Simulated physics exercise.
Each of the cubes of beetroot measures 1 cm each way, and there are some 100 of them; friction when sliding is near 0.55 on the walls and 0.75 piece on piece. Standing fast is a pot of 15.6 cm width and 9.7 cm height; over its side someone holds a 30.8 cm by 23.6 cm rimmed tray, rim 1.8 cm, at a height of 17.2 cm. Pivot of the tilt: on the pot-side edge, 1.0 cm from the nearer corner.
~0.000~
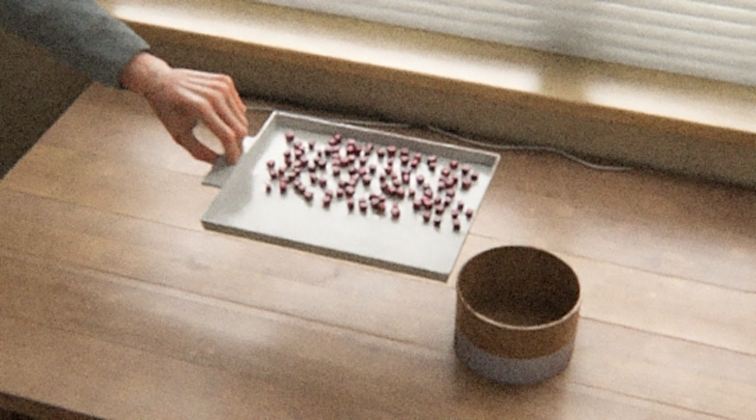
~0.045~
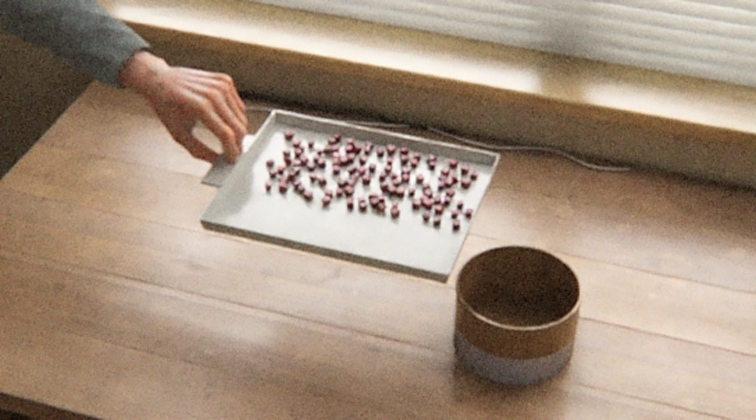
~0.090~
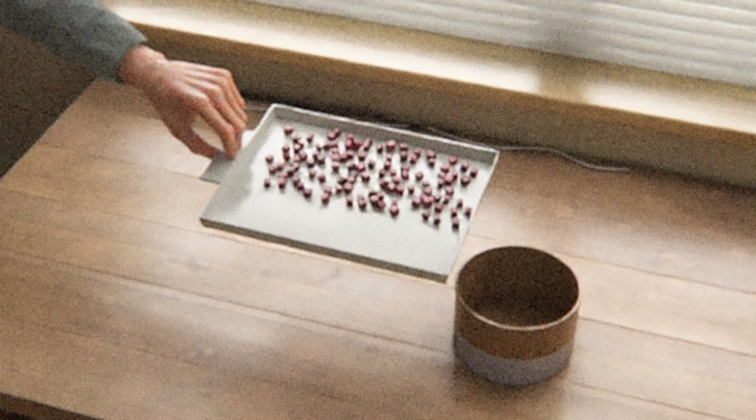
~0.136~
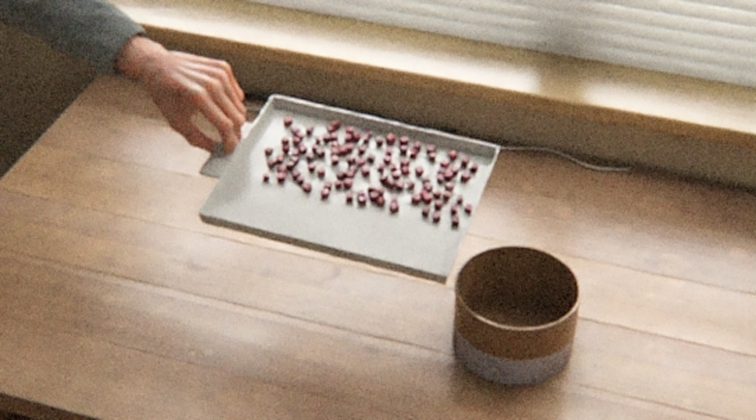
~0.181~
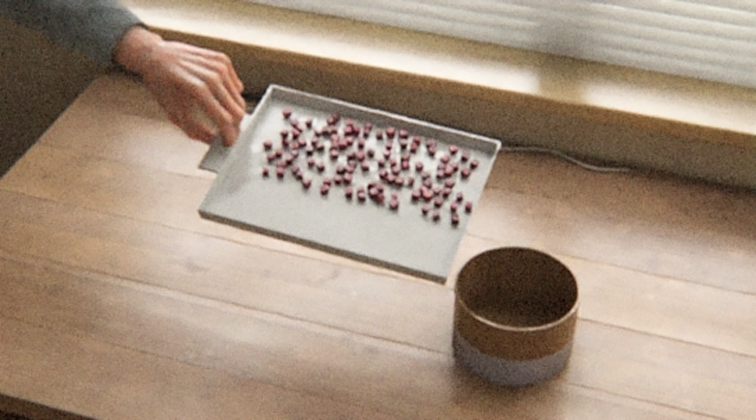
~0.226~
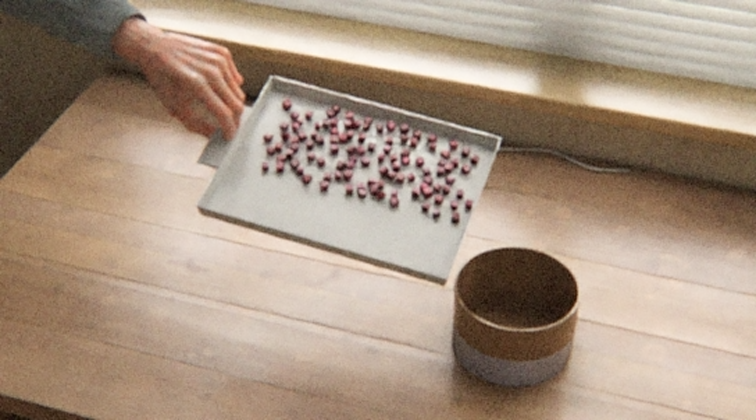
At first, a hand at the left grips a pale rimmed tray scattered with small dark-red cubes, level above a wooden table beside a brown and grey pot. Slowly, then a little faster, the hand tilts the tray, its far side rising slightly while the cubes stay spread across it.
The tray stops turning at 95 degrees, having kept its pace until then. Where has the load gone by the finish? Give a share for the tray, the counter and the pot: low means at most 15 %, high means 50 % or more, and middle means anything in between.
Shares: Tray low, counter high, pot low.
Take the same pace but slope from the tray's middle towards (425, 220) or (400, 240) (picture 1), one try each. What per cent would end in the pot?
Some 70 and 0 per cent.
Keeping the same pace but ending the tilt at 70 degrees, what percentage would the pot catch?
I'd say close to 0 percent.
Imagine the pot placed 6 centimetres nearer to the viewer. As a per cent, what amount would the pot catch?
5 per cent.
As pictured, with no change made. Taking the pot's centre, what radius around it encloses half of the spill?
About 20 centimetres.
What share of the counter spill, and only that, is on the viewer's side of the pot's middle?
Estimate: Close to 100 per cent of the pieces.
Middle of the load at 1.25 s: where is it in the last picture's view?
At that moment the load's centre is around (433, 402).
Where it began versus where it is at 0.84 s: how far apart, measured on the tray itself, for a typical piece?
Roughly 12 cm.
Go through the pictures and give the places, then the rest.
In the first frame, tray tilt 0 degrees, front corners at (203, 218) and (447, 271); middle of the pieces at (367, 181); pot at (519, 285).
In the second frame, tray tilt 1 degrees, front corners at (203, 218) and (447, 272); middle of the pieces at (366, 180).
In the third frame, tray tilt 2 degrees, front corners at (202, 215) and (446, 272); middle of the pieces at (366, 177).
In the fourth frame, tray tilt 5 degrees, front corners at (201, 211) and (446, 273), lowest corner right front; middle of the pieces at (366, 172).
In the fifth frame, tray tilt 8 degrees, front corners at (200, 208) and (446, 275), lowest corner right front; middle of the pieces at (365, 167).
In the sixth frame, tray tilt 11 degrees, front corners at (200, 204) and (446, 276), lowest corner right front; middle of the pieces at (365, 162); pot at (517, 287). The tray's pace is about 65 degrees a second.
After 0.84 s, tilt 50 degrees; the tray holds 100 %, the pot 0 %.
Then, at 1.25 s, tilt 77 degrees; the tray holds 40 %, the pot 0 %.
After 1.74 s, tilt 95 degrees; the tray holds 20 %, the pot 0 %.
At rest (2.9 s), tray 0 %, counter 100 %, pot 0 %.
